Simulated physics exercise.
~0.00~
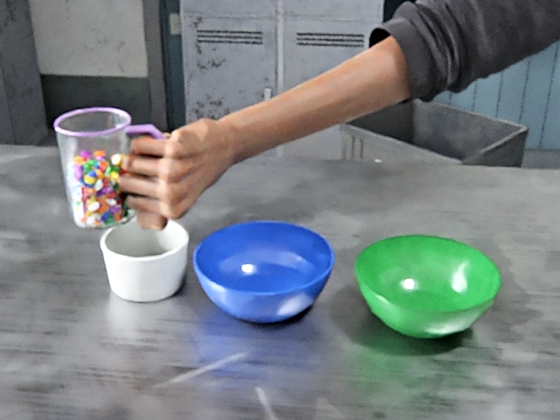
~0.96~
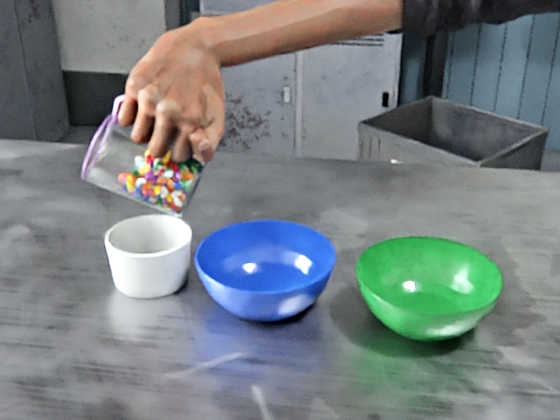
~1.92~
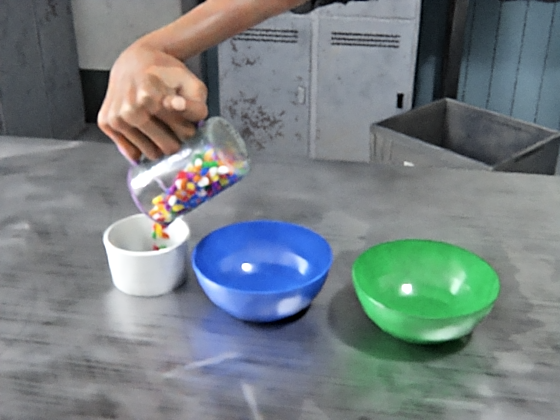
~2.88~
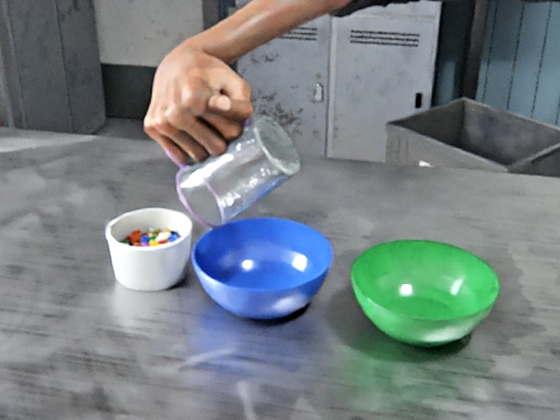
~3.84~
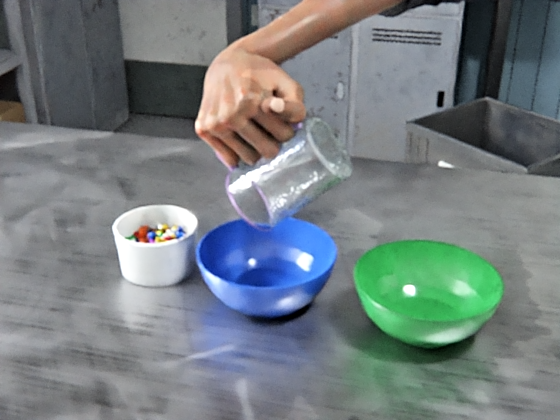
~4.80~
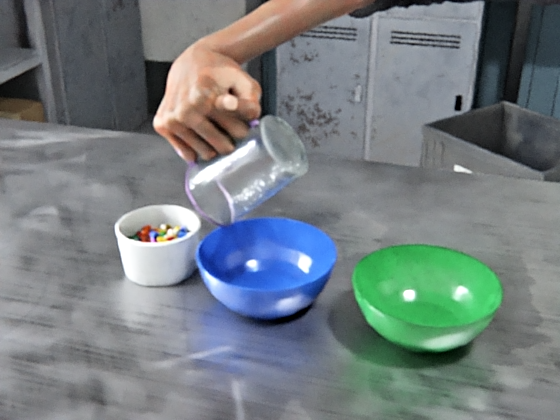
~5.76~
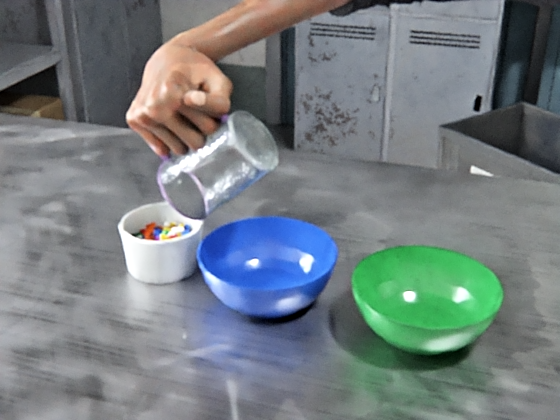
Hand tipping a clear cup of colourful jelly beans into a white dish, then moving right over a blue bowl and back, empty.
